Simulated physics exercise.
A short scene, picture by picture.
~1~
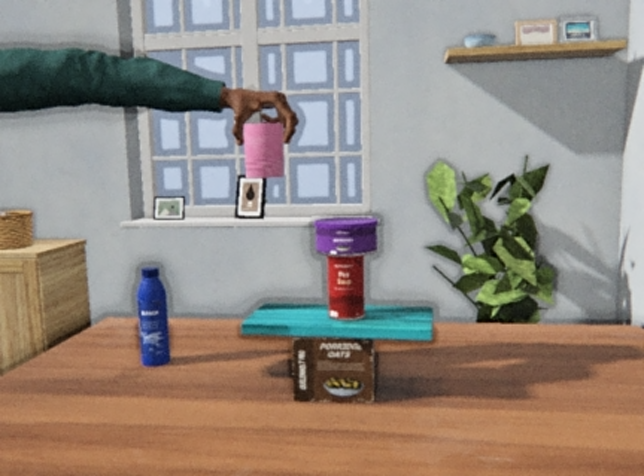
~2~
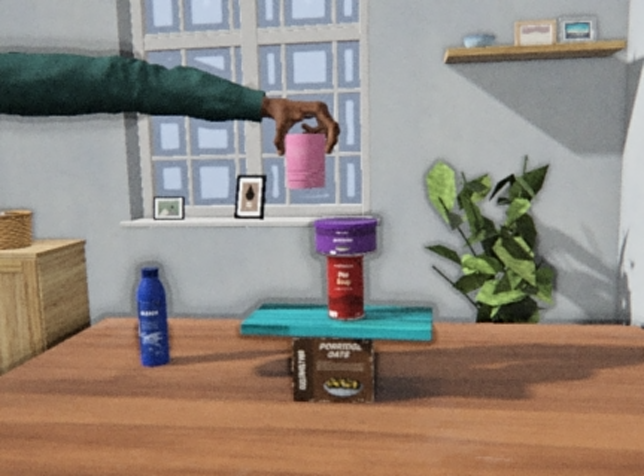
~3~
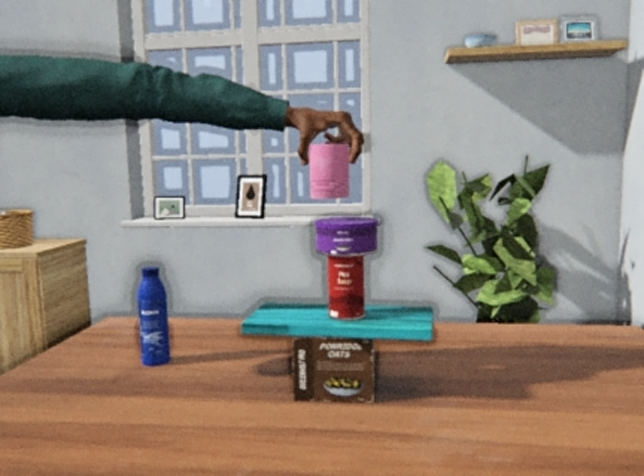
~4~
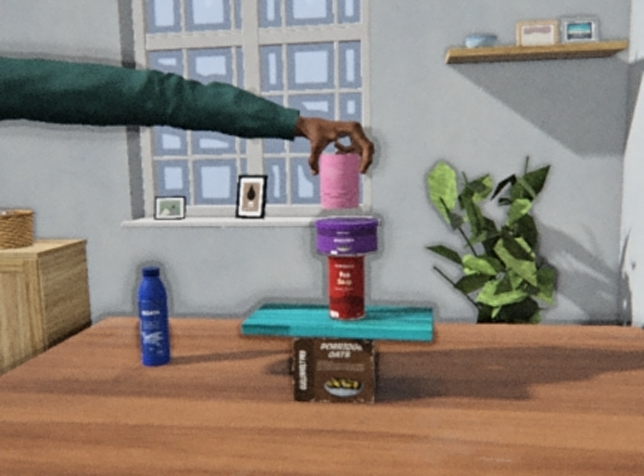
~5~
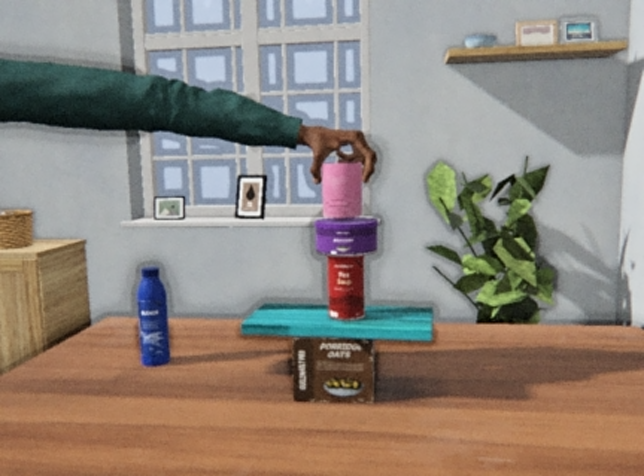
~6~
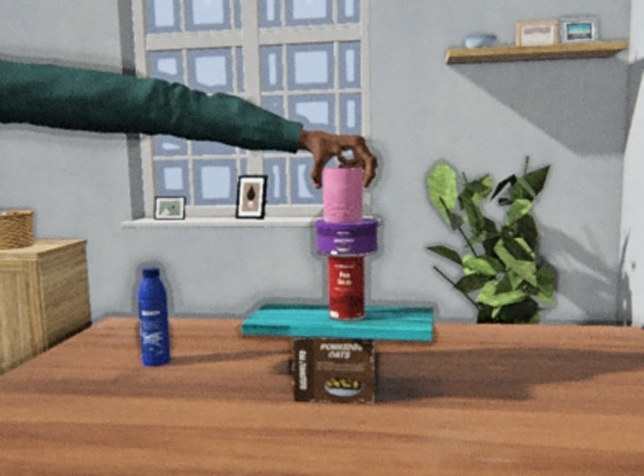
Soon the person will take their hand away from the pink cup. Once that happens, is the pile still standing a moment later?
Yes: I reckon it sits tight.
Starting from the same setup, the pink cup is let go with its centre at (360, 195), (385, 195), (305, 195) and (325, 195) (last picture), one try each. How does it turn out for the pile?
First try: It stays up; second try: It loses its balance; third try: It gives way; fourth try: It holds.
Then, 0.50 s later than the last frame, all is still.
Then, 1.40 s later than the last frame, pink cup resting near (343, 195).
Then, 2.10 s later than the last frame, things are still on the move.
Then, 2.70 s later than the last frame, as before.
When it is over, all 6 as before. End places, in pixels of the last picture, pink cup near (344, 195). The pile holds.
